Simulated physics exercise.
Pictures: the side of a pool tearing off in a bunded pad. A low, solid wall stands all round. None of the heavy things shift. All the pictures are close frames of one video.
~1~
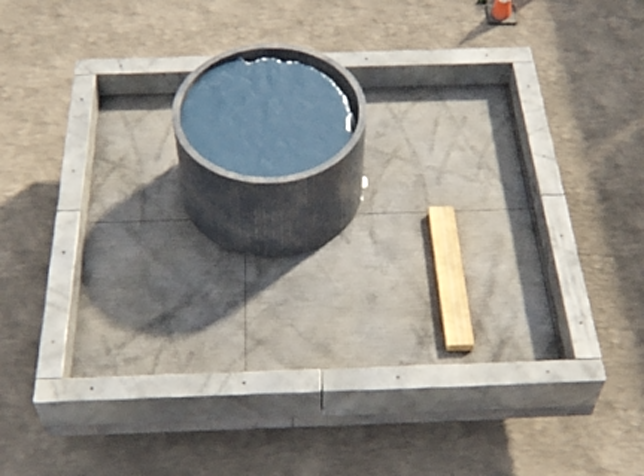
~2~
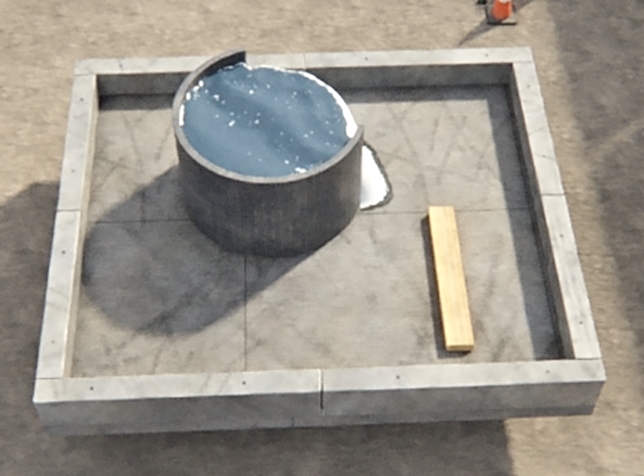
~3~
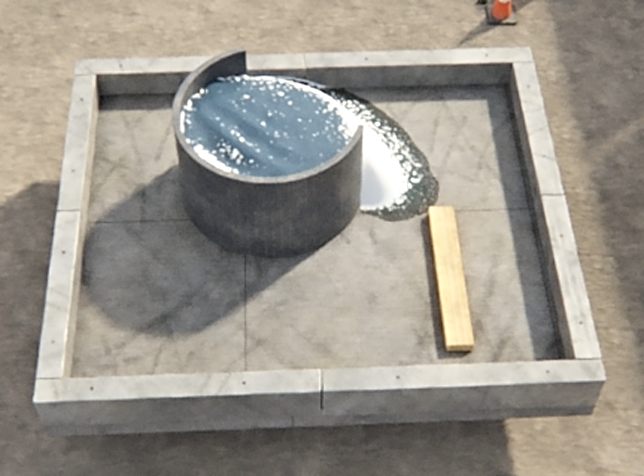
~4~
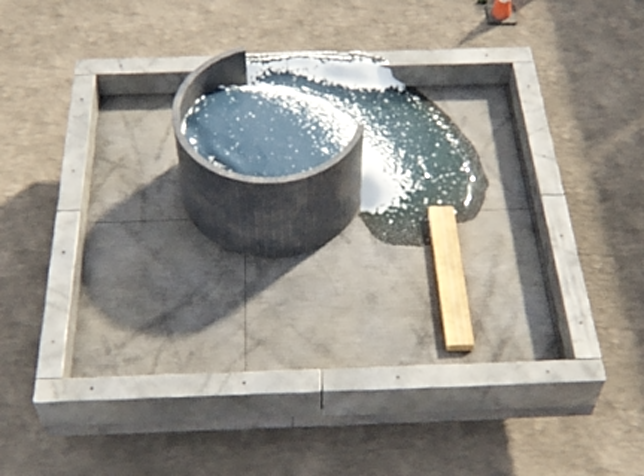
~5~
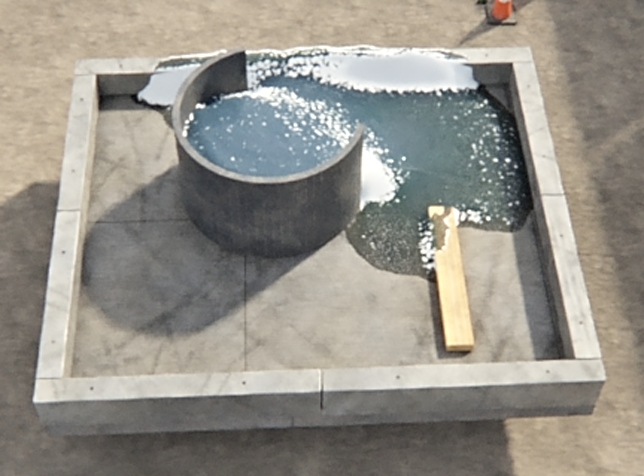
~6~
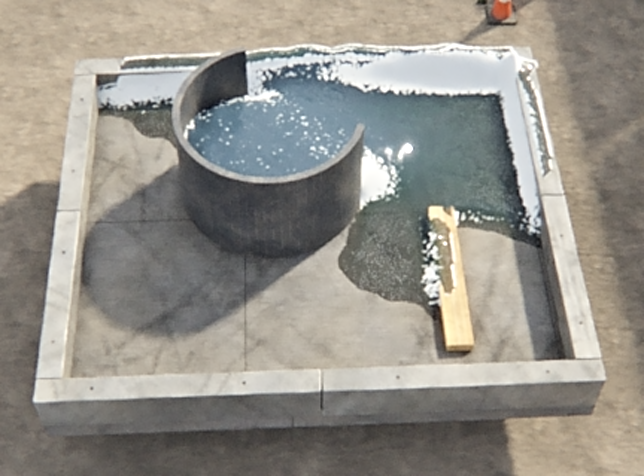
Water bursting from the far side of a round tank, spreading across a walled concrete pad and washing around a wooden plank.
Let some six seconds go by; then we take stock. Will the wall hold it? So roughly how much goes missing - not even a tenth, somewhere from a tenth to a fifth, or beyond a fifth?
I think beyond a fifth.
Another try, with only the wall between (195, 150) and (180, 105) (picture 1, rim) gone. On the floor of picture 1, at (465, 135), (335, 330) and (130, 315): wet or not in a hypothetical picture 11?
First point bare, second point bare, third point swamped.
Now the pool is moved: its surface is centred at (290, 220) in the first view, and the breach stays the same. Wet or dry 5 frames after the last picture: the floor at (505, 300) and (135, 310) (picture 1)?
Well, the first one's drenched, and the second one's still bare.
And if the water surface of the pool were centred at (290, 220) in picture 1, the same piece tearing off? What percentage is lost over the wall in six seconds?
Share found: Around 10 %.
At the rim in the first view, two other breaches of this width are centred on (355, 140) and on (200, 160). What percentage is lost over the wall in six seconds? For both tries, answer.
Note: Try one around 10 in a hundred, try two around 18.
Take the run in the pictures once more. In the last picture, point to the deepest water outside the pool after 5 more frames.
It should be roughly at (520, 139).
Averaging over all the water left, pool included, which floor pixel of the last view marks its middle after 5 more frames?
Around (351, 160).
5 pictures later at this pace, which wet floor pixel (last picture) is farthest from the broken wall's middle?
I'd point to (569, 377).
A moment on, water covers 40 % of the floor; the low wall has let 8 % over.
Next, water covers 50 % of the floor; the low wall has let 14 % over.
Then, water covers 75 % of the floor; the low wall has let 25 % over.
Later, water covers 80 % of the floor; the low wall has let 27 % over.
In the end, water covers 80 % of the floor; the low wall has let 27 % over.
